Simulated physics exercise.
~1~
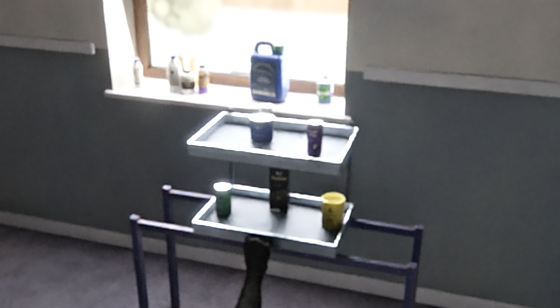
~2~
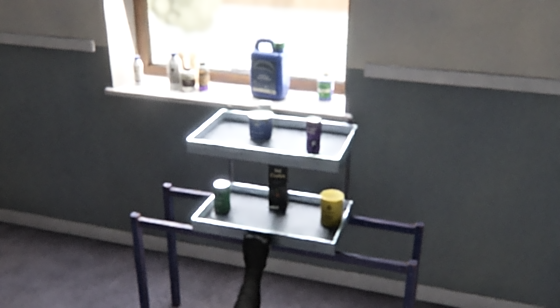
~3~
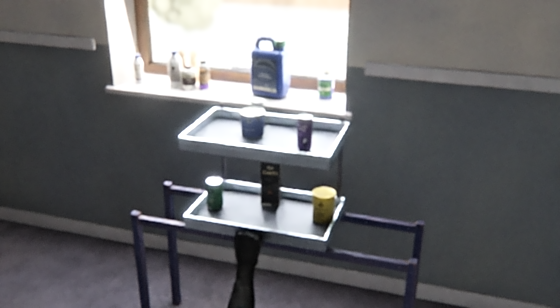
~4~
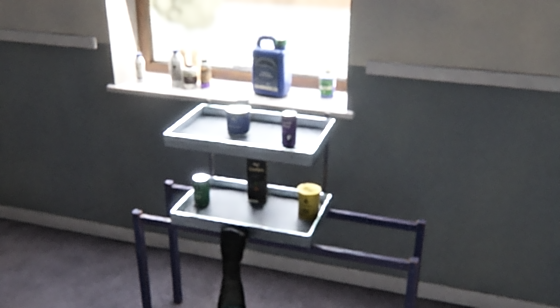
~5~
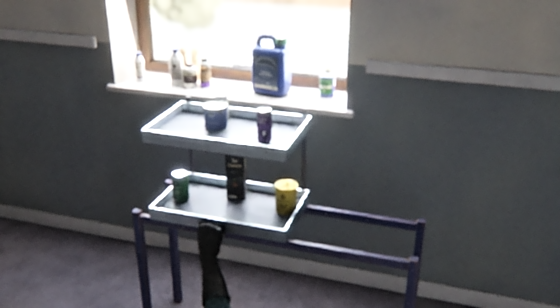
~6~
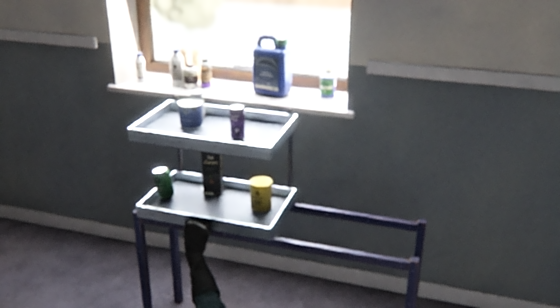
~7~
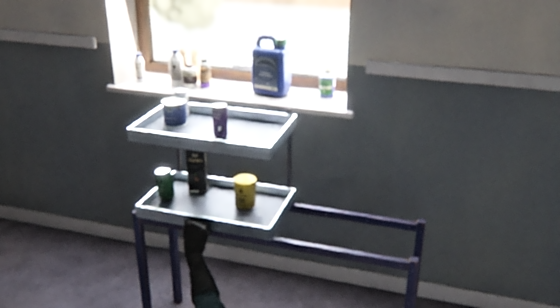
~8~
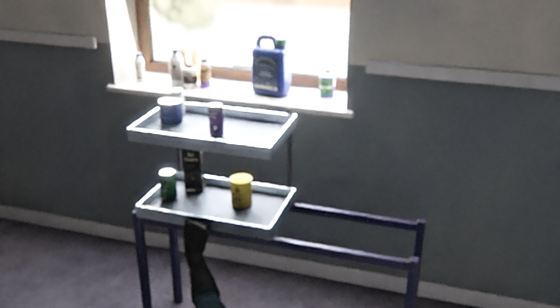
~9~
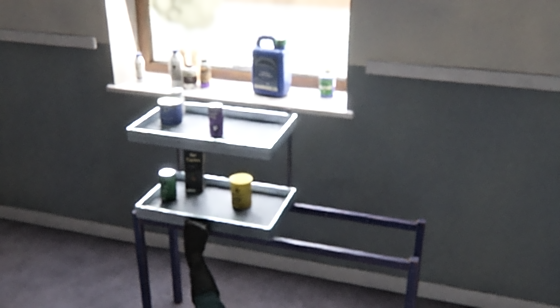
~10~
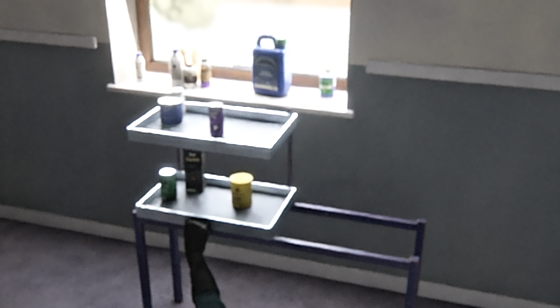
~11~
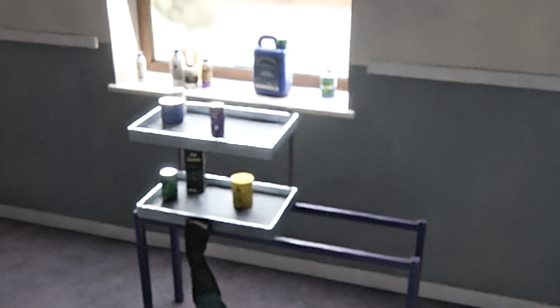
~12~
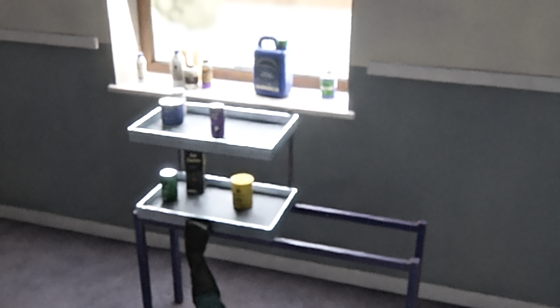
A two-tiered tray holding small tins and cans slid left along a dark rail in front of a window, then stopped at the left end, where the yellow tin shifted a little farther left and everything stayed upright.
